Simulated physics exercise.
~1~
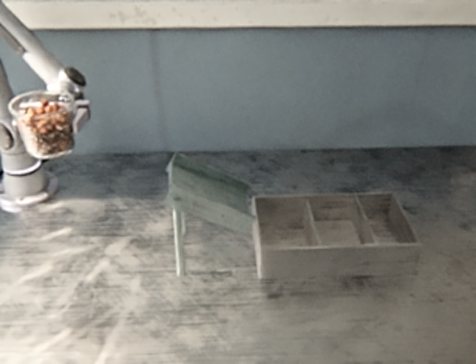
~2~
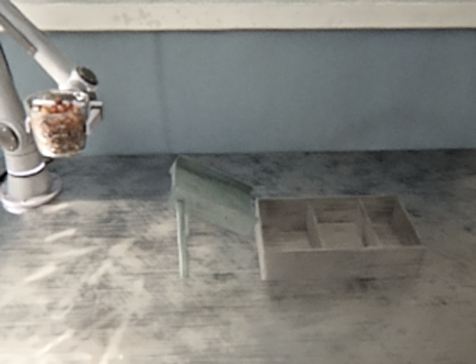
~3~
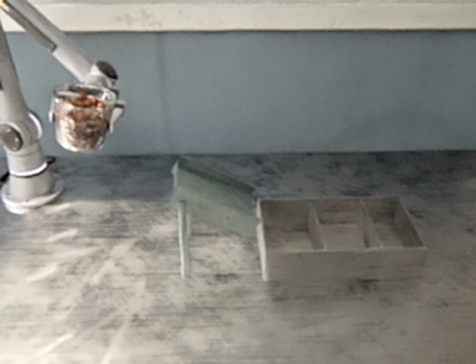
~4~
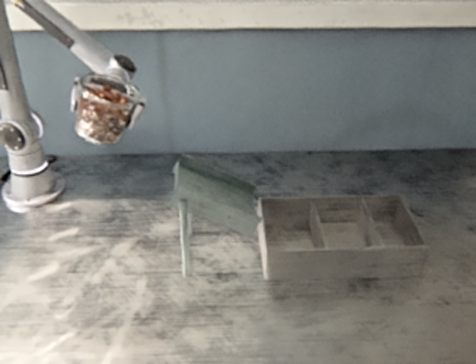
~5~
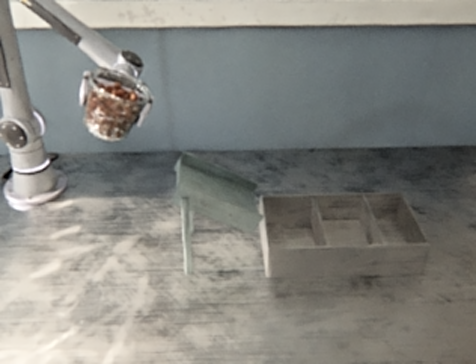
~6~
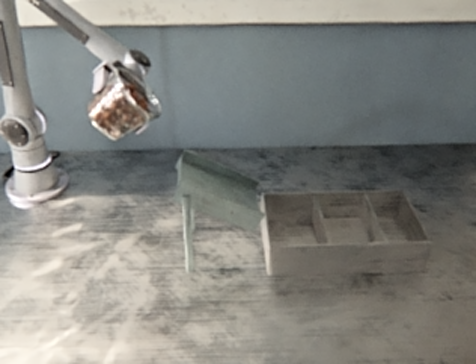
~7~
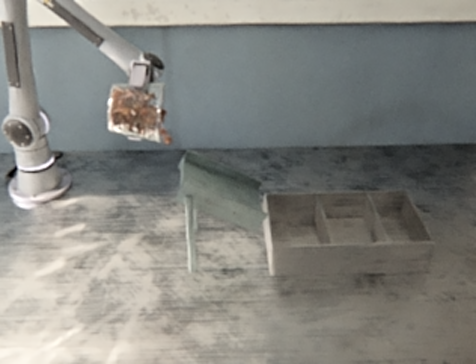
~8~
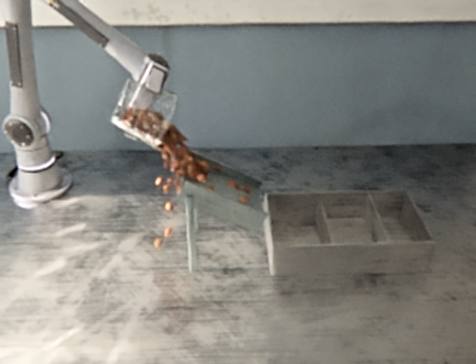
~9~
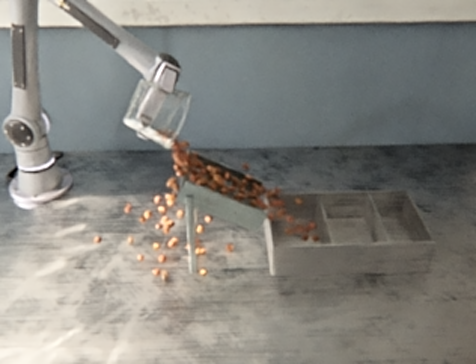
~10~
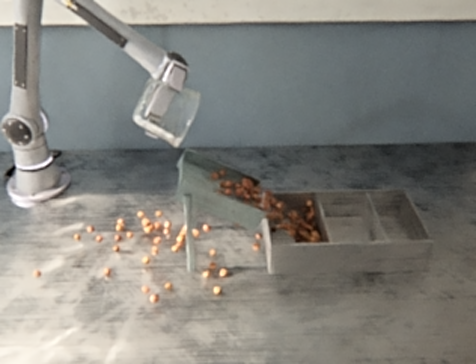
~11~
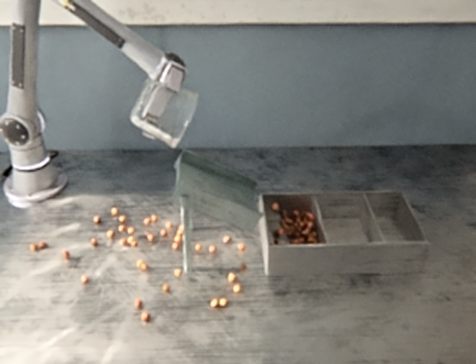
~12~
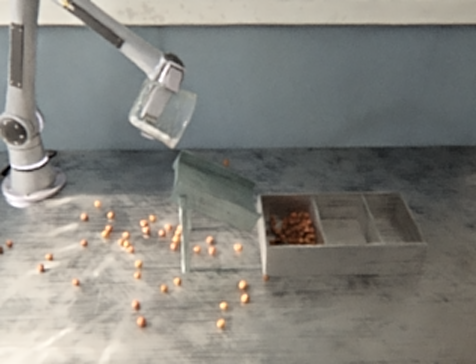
The clip shows a robot arm carrying a clear cup of hazelnuts rightward and tipping it over a sloping chute beside a three-part box. Many nuts slide into the left compartment, while others spill and scatter across the table, leaving the cup empty.
